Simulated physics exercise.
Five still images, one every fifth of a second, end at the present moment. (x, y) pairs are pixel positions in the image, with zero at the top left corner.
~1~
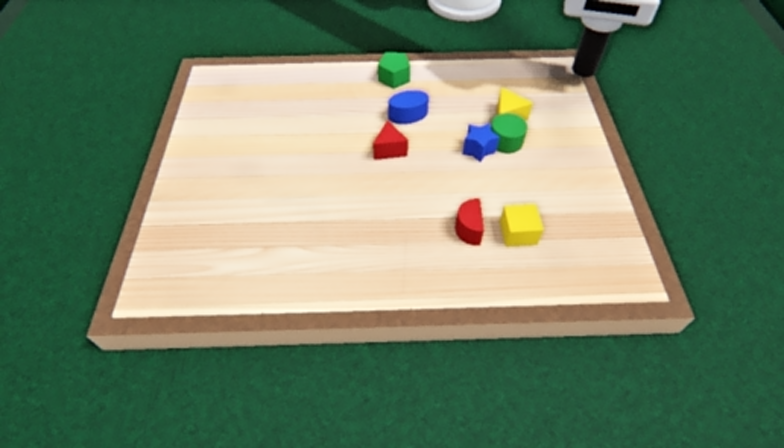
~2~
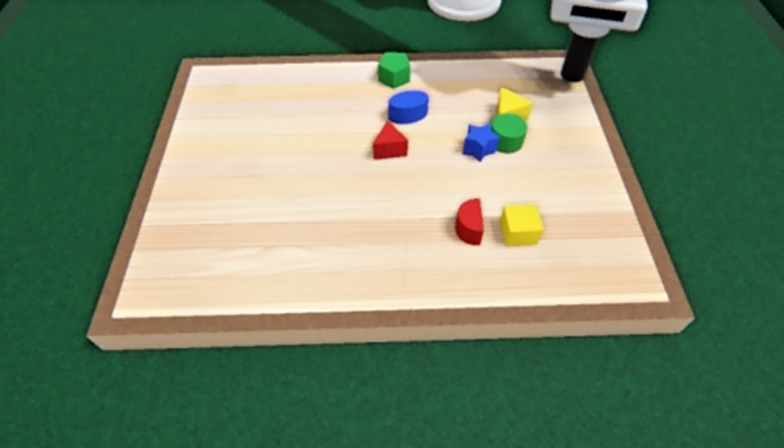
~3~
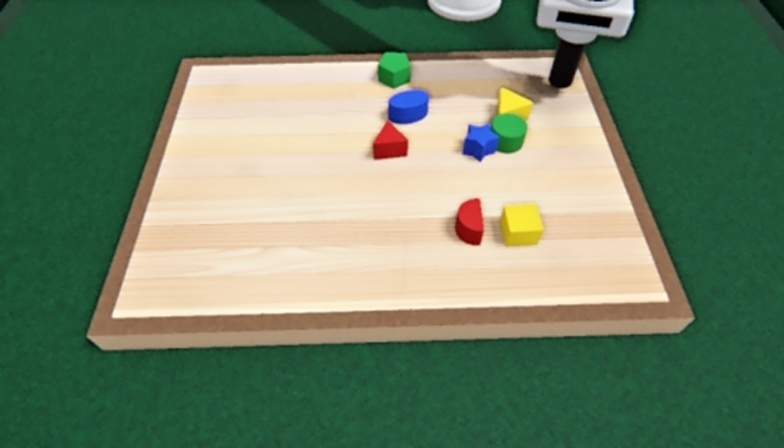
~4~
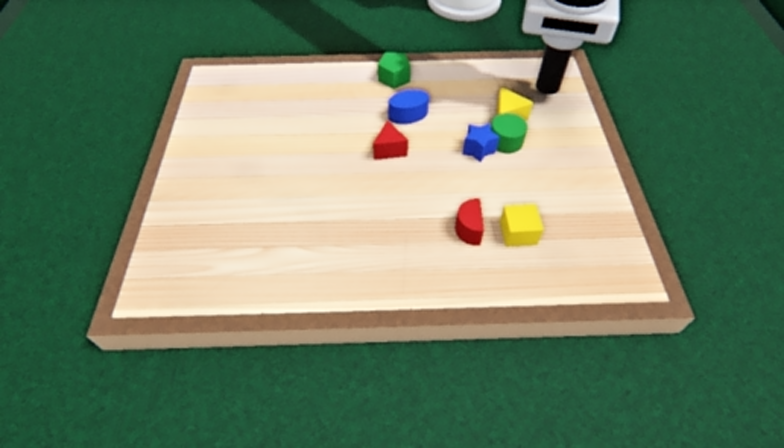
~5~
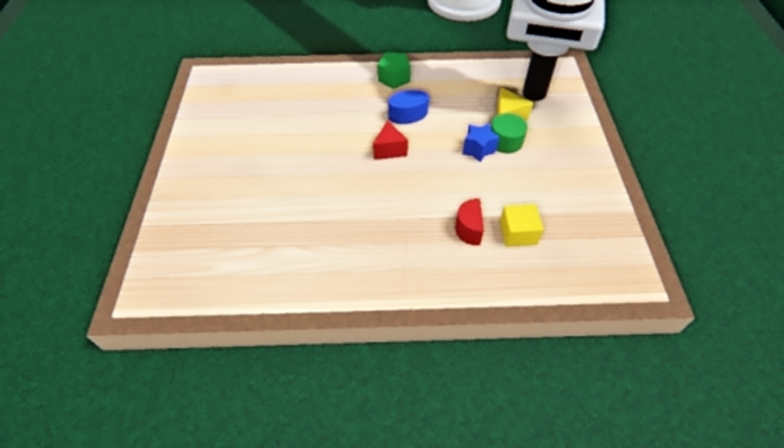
A robot arm with a black tip moved slowly left and slightly down from the board's upper right corner, nearing the yellow triangle, while all the colorful blocks on the wooden board stayed still.
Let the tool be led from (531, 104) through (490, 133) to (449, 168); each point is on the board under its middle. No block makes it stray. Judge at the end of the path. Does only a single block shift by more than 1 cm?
No.
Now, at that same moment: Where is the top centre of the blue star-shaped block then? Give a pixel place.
Put as a pixel place, it's (453, 175).
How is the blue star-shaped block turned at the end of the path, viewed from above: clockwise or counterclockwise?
If we look at it from overhead, the blue star-shaped block pivots counter-clockwise.
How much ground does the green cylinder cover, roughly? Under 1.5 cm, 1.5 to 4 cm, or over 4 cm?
That block covers between 1.5 and 4 cm.
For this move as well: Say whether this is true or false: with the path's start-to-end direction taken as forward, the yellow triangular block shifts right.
This is true.
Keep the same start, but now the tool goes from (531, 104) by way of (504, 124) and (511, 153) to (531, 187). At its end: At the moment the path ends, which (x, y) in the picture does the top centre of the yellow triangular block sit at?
The middle of its upper face should be somewhere near (476, 117).
The first path, step by step. One third of the way, tool at (506, 112); blue star-shaped block at (479, 135); green cylinder at (508, 130); yellow triangular block at (483, 112).
Two thirds of the way, tool at (478, 133); blue star-shaped block at (468, 147); green cylinder at (508, 139); yellow triangular block at (453, 122), turned 65° clockwise.
At the end, tool at (450, 158); red triangular block still; blue star-shaped block at (453, 175), turned 50° anticlockwise; green cylinder at (508, 139); yellow triangular block at (447, 124), turned 90° clockwise.
